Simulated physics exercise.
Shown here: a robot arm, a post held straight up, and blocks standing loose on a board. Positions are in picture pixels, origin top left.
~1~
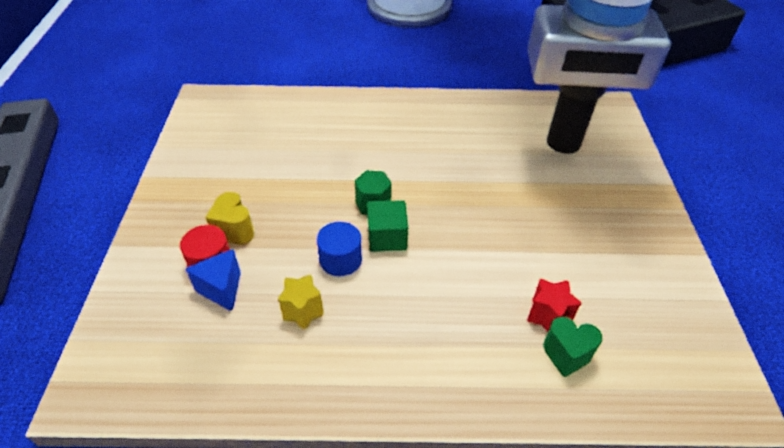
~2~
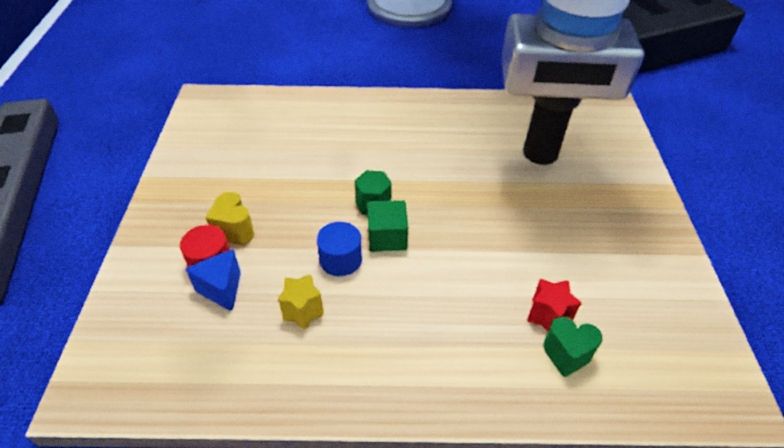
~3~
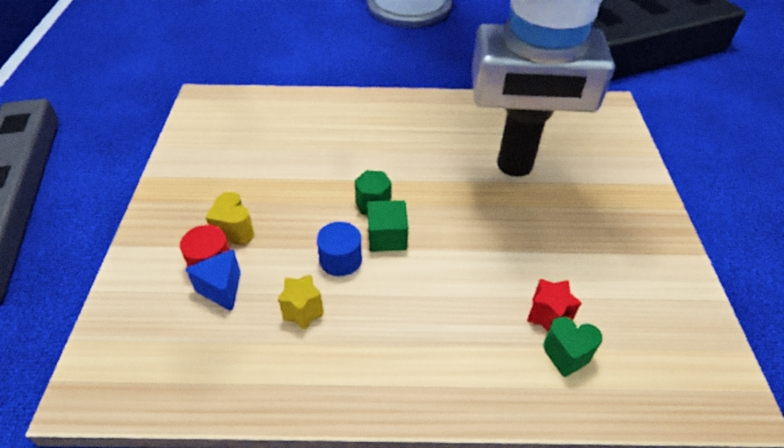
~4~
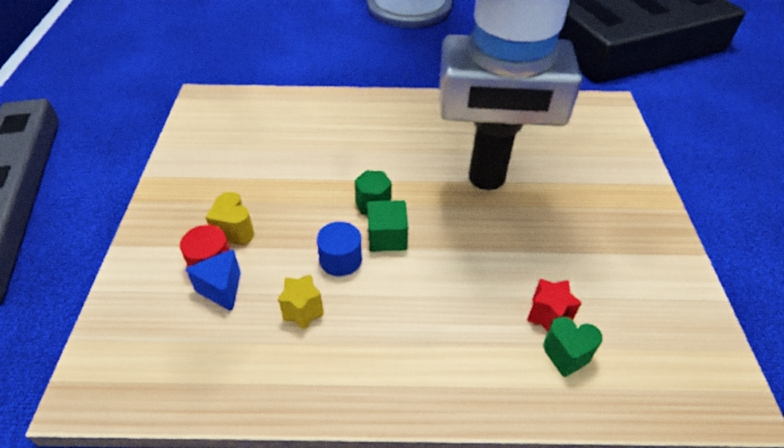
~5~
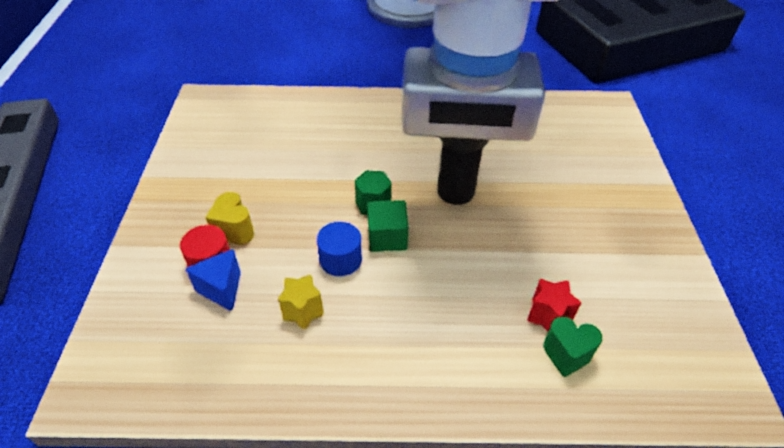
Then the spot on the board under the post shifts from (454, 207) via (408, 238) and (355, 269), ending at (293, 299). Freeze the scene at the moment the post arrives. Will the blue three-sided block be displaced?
I believe so.
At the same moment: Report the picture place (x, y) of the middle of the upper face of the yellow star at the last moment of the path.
It sits at (280, 311).
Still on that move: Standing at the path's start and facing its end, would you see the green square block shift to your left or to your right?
Its shift is rightward.
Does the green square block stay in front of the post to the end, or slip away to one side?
It keeps leading.
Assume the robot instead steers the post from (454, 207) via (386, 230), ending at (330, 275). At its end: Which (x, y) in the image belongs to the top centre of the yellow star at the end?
The yellow star ends near (280, 319).
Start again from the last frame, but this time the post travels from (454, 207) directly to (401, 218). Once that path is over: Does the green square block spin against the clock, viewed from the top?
Going by the path, yes.
The first path, step by step. One third of the way, post at (408, 223); blue circle at (330, 241); green square block at (369, 222).
Two thirds of the way, post at (353, 254); blue circle at (265, 255); green square block at (310, 249).
At the end, post at (290, 285); blue three-sided block at (161, 277), turned 25° anticlockwise; yellow star at (280, 311), turned 60° anticlockwise; blue circle at (202, 266); green square block at (244, 274), turned 15° clockwise.
